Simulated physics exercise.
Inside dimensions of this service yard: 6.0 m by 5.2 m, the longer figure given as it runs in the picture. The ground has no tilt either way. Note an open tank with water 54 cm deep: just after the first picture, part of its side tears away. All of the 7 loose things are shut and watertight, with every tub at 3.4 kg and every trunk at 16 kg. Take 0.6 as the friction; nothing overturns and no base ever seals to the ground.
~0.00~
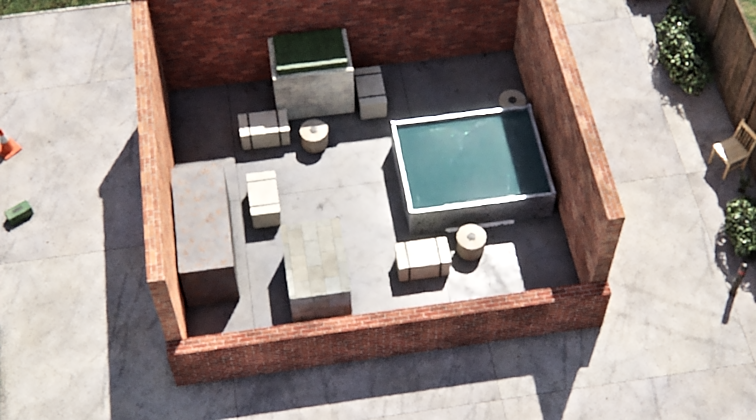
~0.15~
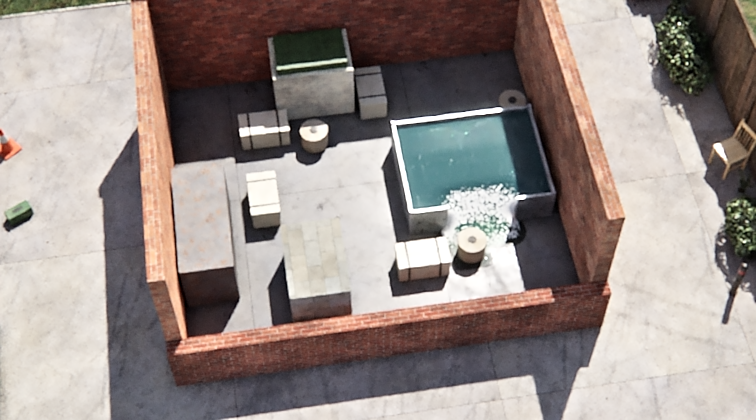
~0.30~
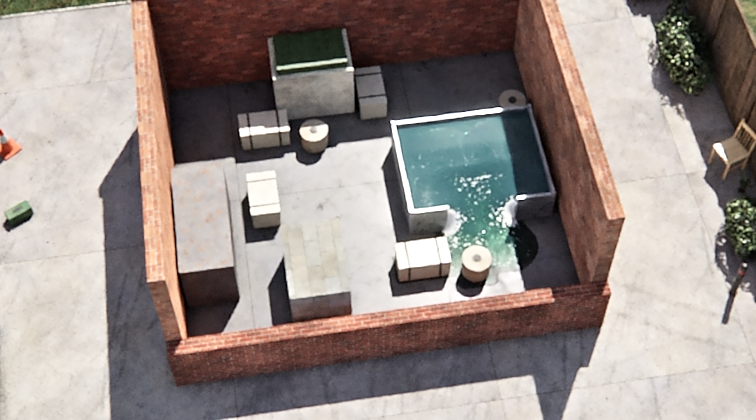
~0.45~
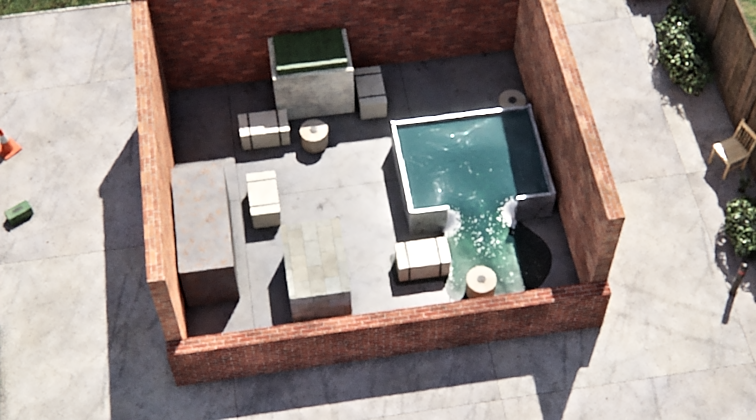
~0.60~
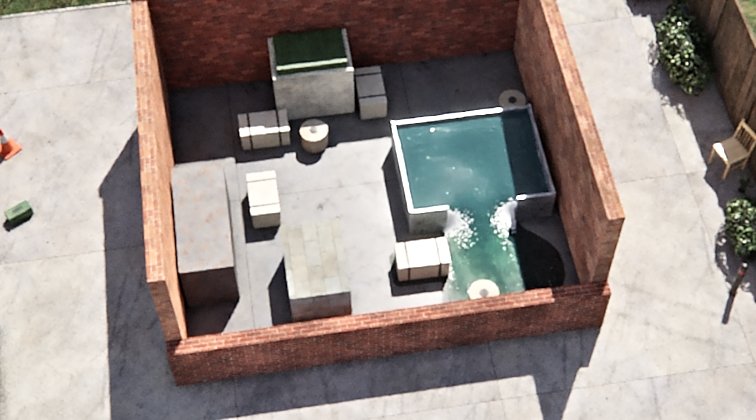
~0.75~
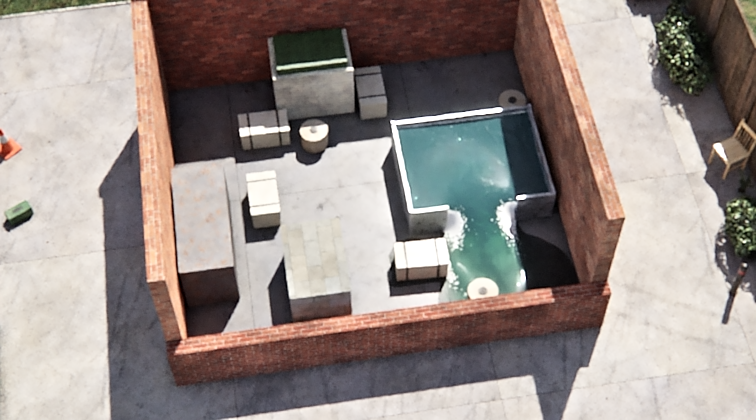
Water bursts through the near side of an open, pale-walled tank at the right of a brick-walled yard, seen from high above by a still camera. Cream trunks, round tubs and grey blocks stand on the grey paving, with a green-topped block at the back. Foaming first, the green water spreads toward the low front wall, pushing one tub along to it while the other objects barely move.
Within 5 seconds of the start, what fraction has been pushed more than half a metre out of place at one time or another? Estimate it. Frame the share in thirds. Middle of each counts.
The fraction stays beneath a third.
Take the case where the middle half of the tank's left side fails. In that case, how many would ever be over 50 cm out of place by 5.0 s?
In that case the number is 3.
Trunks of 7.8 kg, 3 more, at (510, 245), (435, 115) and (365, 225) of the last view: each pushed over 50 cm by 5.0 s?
Note, in sequence: Over threshold; under threshold; over threshold.
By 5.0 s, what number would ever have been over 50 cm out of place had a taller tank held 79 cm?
Then 3 of them.
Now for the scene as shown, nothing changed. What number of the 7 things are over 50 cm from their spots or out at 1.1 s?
I count 1 of them.
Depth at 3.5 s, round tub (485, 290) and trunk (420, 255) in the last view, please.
Depths: Near 16 cm, then near 6 cm.
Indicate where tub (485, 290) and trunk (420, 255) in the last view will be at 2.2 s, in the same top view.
I'd say close to (398, 295) and close to (391, 259).
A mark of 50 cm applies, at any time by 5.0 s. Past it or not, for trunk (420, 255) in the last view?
Beyond the mark.
After 1.1 s 1 of 7 are over 50 cm from their spots; 1 afloat.
After 2.2 s 1 of 7 are over 50 cm from their spots; 1 afloat.
After 3.5 s 2 of 7 are over 50 cm from their spots; 1 afloat.
After 5.0 s 2 of 7 are over 50 cm from their spots, and 2 have been at some point; 3 afloat.
